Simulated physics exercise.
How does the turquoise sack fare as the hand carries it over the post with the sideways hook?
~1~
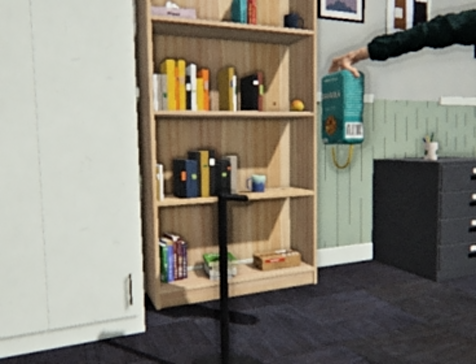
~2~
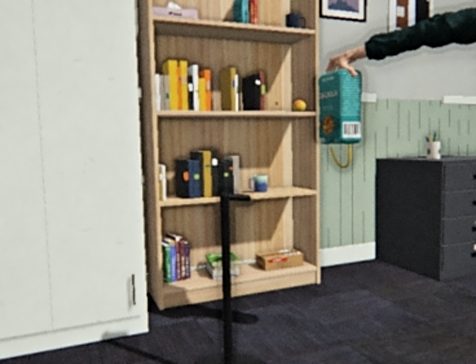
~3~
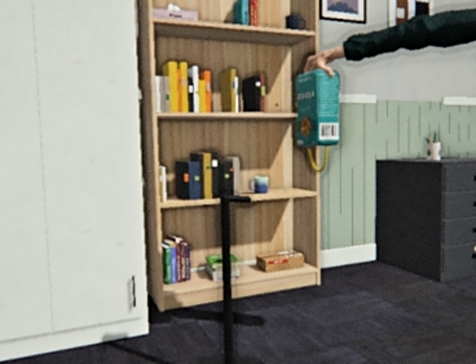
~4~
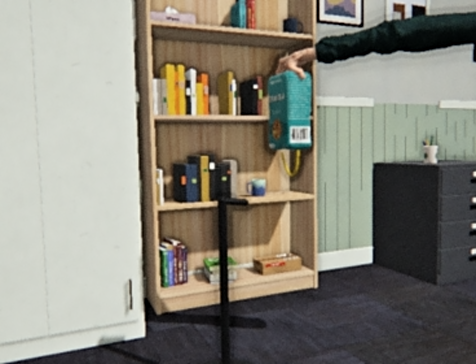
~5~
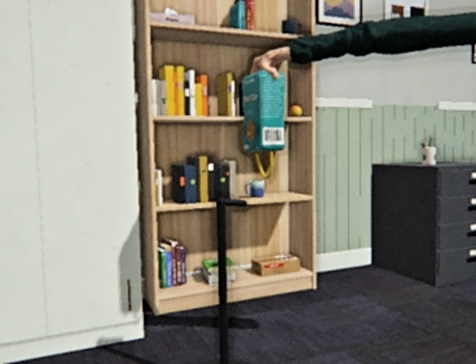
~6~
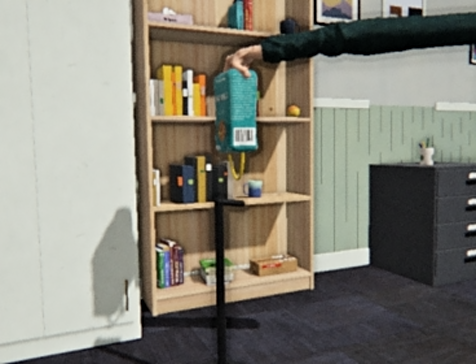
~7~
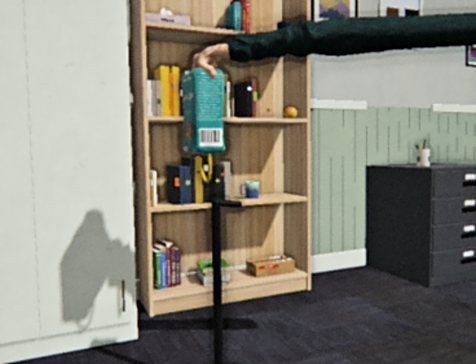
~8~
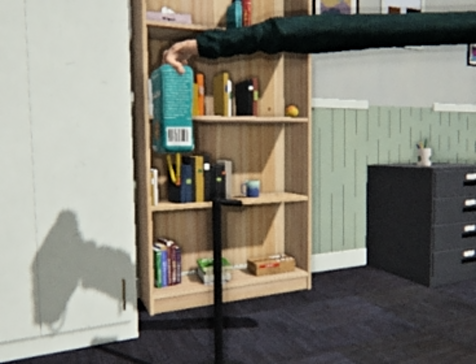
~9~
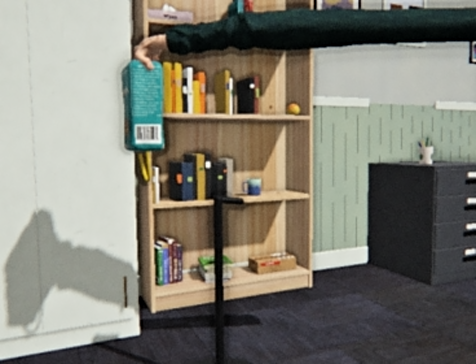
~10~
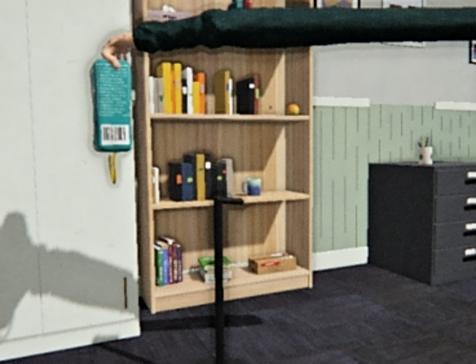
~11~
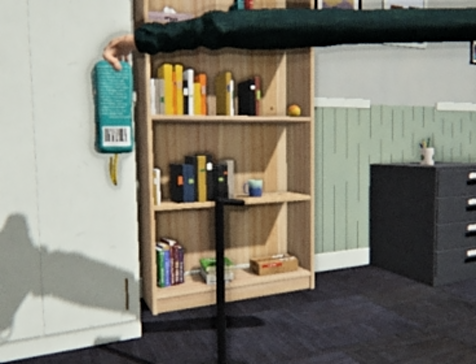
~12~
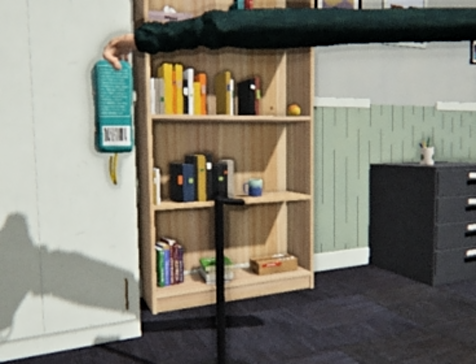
It goes by freely without catching on the hook, and ends up held still to the left of the post.
A turquoise sack held by a hand moves left past a hooked post and stops.
